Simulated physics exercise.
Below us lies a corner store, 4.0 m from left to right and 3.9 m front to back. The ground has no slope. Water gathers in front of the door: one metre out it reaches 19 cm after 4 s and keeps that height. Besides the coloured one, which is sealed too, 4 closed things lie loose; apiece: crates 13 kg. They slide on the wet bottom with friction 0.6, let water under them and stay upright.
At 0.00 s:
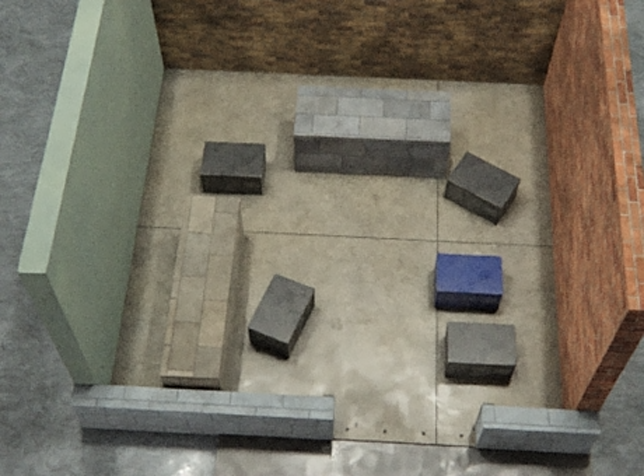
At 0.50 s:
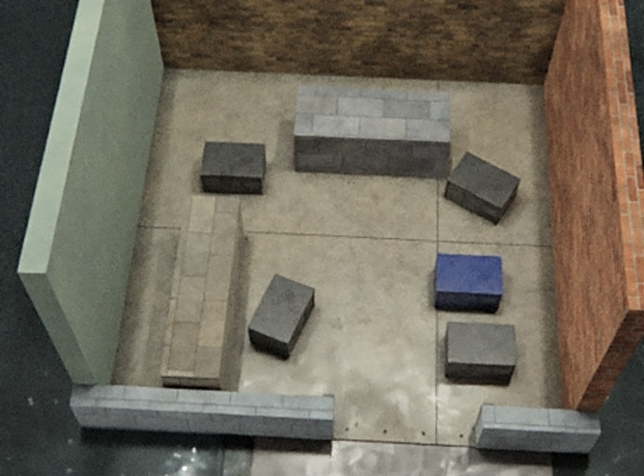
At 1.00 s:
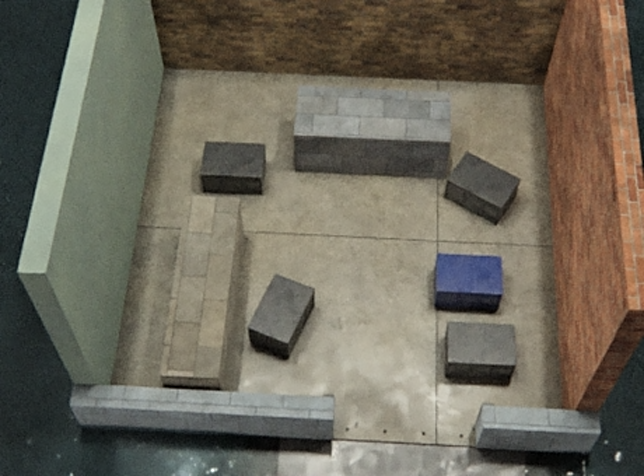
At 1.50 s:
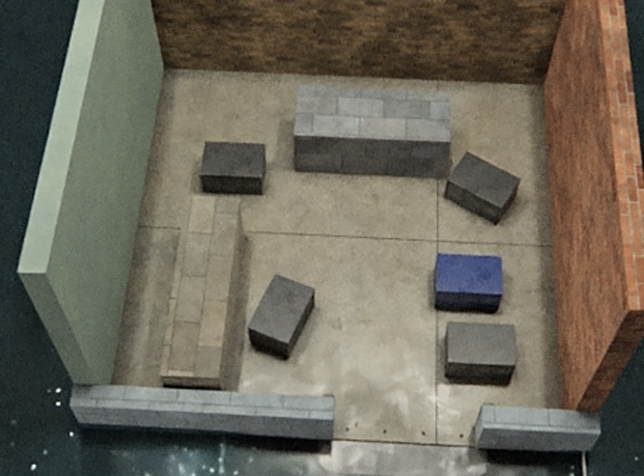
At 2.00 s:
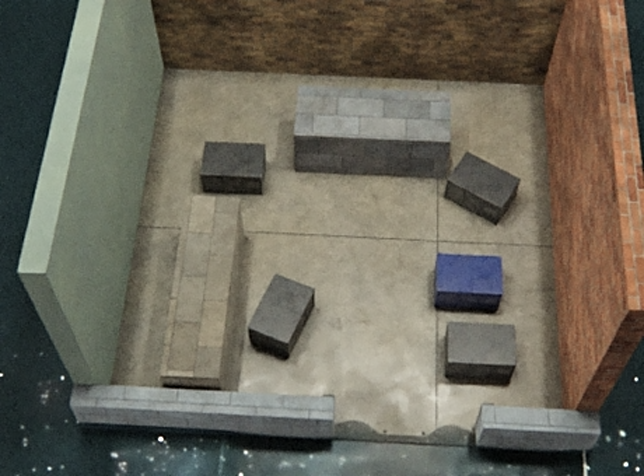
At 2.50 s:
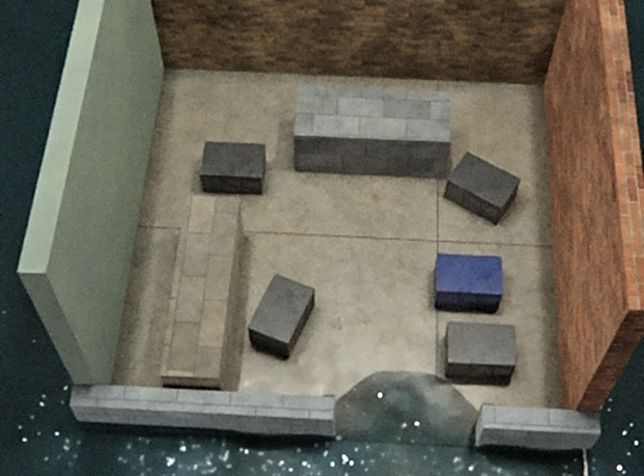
Dark water gathers outside the small walled room, then spreads in through the front doorway.
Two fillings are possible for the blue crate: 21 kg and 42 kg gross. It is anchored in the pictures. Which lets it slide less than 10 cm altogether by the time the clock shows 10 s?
Verdict: Only the larger load is enough.
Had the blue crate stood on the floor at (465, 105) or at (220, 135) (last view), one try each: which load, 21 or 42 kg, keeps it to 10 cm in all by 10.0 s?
In turn: It takes the larger; the smaller is enough.
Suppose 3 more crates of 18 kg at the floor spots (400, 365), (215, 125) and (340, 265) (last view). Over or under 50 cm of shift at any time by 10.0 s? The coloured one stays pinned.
In turn: Past it, under, over.
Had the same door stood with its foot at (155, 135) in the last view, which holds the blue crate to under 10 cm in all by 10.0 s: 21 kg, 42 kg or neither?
In that case the lower weight is enough.
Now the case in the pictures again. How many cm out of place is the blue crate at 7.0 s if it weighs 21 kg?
Roughly 40 cm.
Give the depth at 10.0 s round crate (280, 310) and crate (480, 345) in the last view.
About 6 and 10 cm.
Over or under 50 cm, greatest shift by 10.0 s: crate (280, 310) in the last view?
Answer: Short of it.
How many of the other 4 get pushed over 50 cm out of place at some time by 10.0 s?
I count 2.
After 3.5 s the blue crate would be 0 cm from its start with 21 kg and 0 cm from its start with 42 kg; 1 cm of water round it then.
After 4.5 s the blue crate would be 1 cm from its start with 21 kg and 0 cm from its start with 42 kg; 4 cm of water round it then.
After 7.0 s the blue crate would be 45 cm from its start with 21 kg and 0 cm from its start with 42 kg; 7 cm of water round it then.
After 10.0 s the blue crate would be 171 cm from its start with 21 kg and 0 cm from its start with 42 kg; 8 cm of water round it then.
